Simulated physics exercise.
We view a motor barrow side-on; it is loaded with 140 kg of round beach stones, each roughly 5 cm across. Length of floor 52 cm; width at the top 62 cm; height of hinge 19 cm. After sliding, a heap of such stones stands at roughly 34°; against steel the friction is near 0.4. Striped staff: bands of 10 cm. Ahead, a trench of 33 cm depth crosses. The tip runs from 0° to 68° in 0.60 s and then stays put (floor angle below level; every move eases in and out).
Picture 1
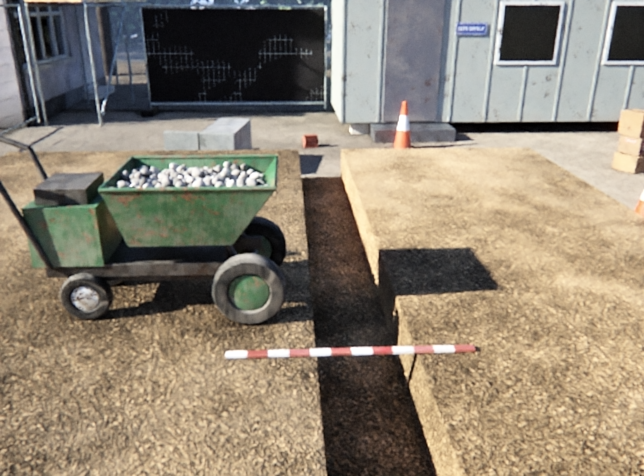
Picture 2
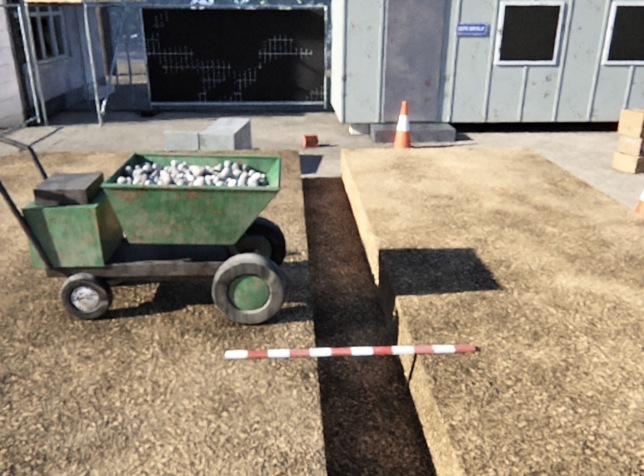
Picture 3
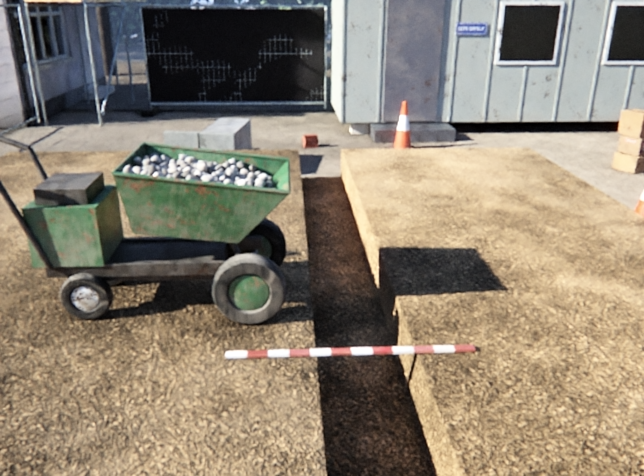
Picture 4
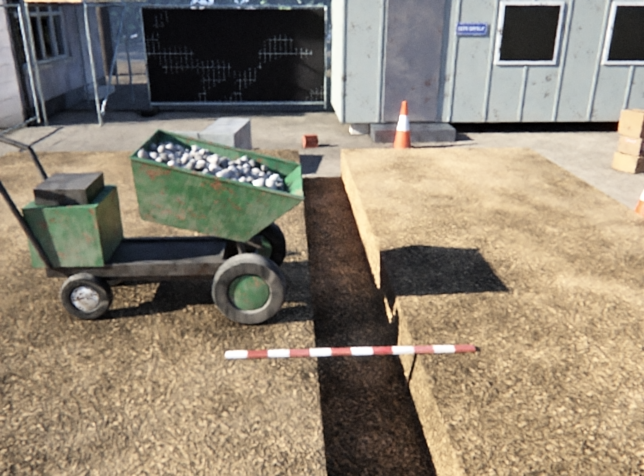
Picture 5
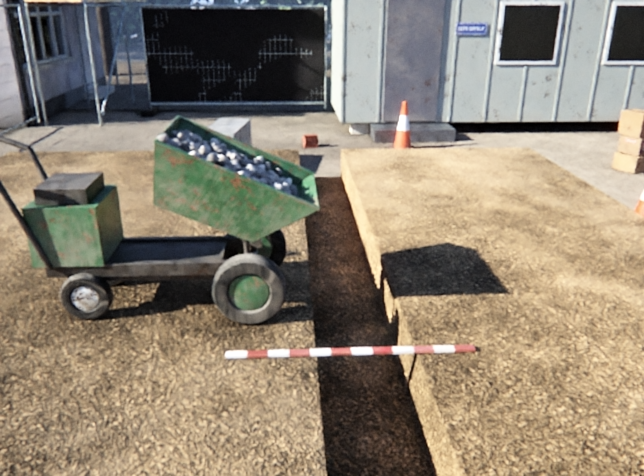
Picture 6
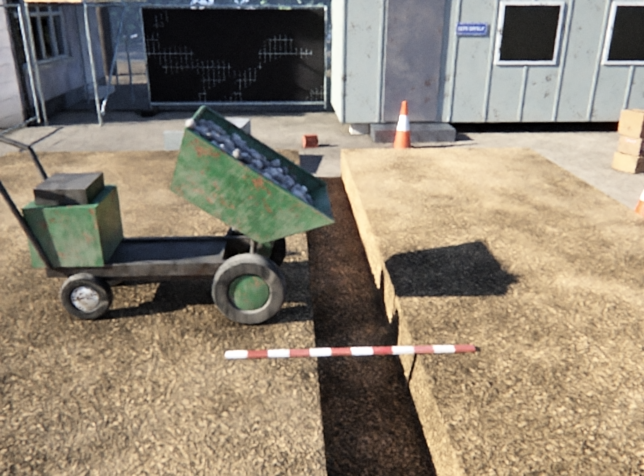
A green motor barrow loaded with round stones stood beside a narrow trench, and its skip tilted slowly at first, then more steeply, the back rising while the front lip dipped toward the right.
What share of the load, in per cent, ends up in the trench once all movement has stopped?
About 41 per cent.
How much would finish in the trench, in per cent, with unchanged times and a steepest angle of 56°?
Roughly 30% would end there.
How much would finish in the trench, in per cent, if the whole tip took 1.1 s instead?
Estimate: About 60 %.
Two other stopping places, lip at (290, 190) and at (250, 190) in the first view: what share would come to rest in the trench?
Roughly 30 in a hundred from the first, 65 in a hundred from the second.
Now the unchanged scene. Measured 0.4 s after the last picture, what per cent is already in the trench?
Something like 20 in a hundred.
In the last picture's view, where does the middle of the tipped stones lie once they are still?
Their middle ends up near (420, 291).
Then, 0.1 s after the last picture the floor is at 57°, 100 % in the skip; the foremost stones are at (344, 234).
Then, 0.4 s after the last picture the floor is at 68°, 70 % in the skip, 20 % in the trench, 10 % past the trench; the foremost stones are at (424, 283).
Then, 0.7 s after the last picture the floor is at 68°, 18 % in the skip, 23 % in the trench, 58 % past the trench; the foremost stones are at (573, 292).
Then, 2.7 s after the last picture the floor is at 68°, 0 % in the skip, 41 % in the trench, 59 % past the trench; the foremost stones are past the picture's edge.
